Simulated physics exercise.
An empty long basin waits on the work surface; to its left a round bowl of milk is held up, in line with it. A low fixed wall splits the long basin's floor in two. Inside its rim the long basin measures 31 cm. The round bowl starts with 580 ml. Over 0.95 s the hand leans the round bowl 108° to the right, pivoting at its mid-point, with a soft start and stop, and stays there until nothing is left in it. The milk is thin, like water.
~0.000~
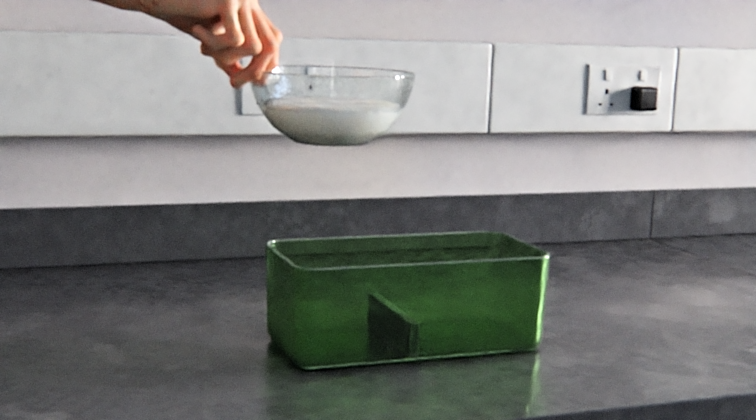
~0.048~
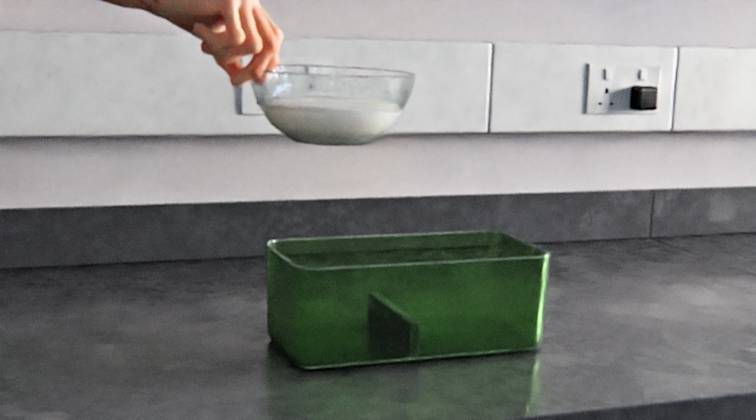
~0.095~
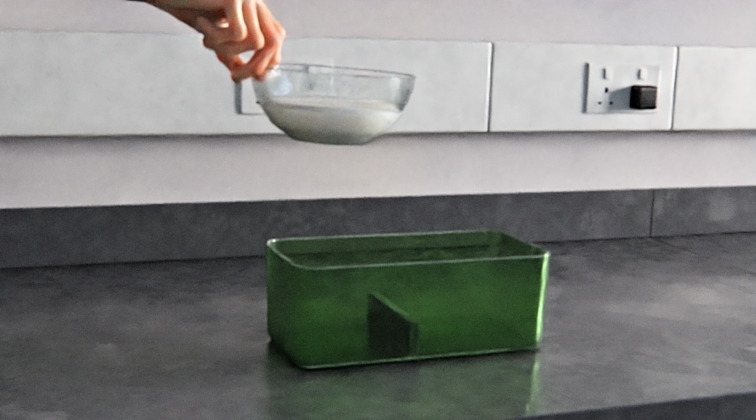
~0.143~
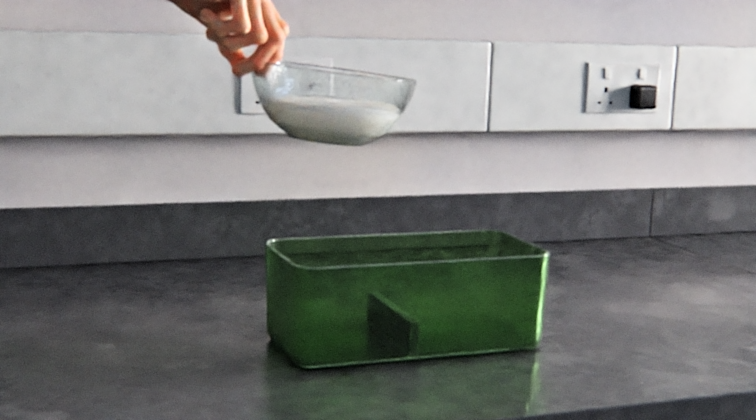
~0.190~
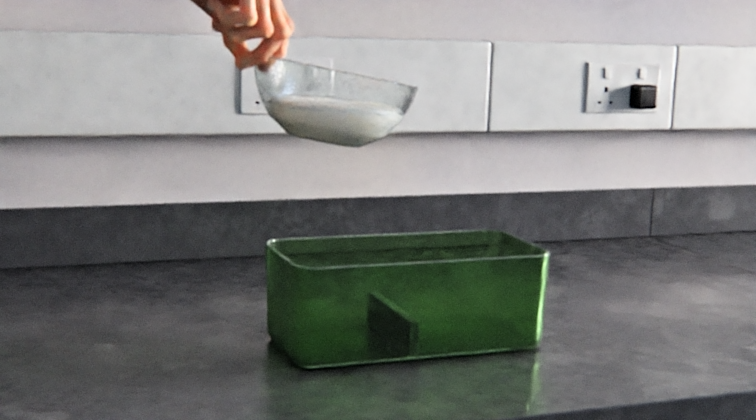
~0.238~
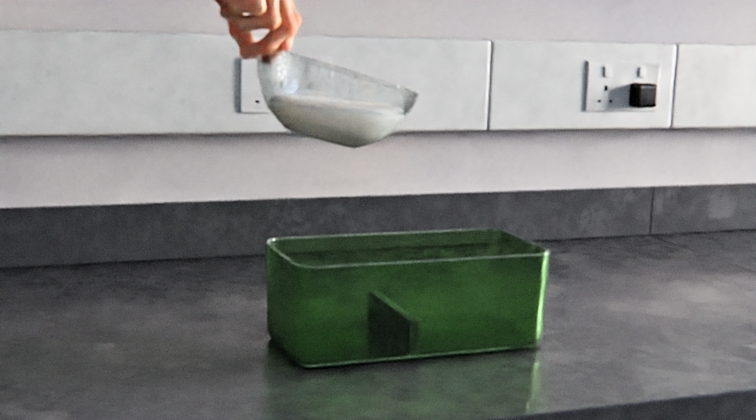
A hand at the upper left slowly leans a clear round bowl of white milk to the right, gently at first and then faster, while the milk shifts inside it. Below, an empty green see-through long basin stands still on a dark grey work surface. The steady view faces a pale wall with sockets, one holding a black plug, from the front and slightly above.
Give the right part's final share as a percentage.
The far part has some 82 per cent.
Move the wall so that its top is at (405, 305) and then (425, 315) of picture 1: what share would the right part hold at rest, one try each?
First 75, then 55 per cent.
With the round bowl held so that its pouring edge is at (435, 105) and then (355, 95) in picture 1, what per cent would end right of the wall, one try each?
First 90, then 30 per cent.
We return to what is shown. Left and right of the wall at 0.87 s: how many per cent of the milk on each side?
Near 14 on the left, 80 on the right.
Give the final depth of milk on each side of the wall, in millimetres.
Left about 6 mm, right about 20 mm.
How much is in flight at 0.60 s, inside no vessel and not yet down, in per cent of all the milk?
Some 50 per cent.
After 0.60 s the tilt is 76° and 36 per cent is still to pour, 0 is left of the wall and 15 right of it.
After 0.87 s the tilt is 106° and 0 per cent is still to pour, 13 is left of the wall and 80 right of it.
After 1.15 s the tilt is 108° and 0 per cent is still to pour, 17 is left of the wall and 82 right of it.
After 1.45 s the tilt is 108° and 0 per cent is still to pour, 17 is left of the wall and 82 right of it.
In the end 17 per cent lies left of the wall, 82 right of it and 2 outside.
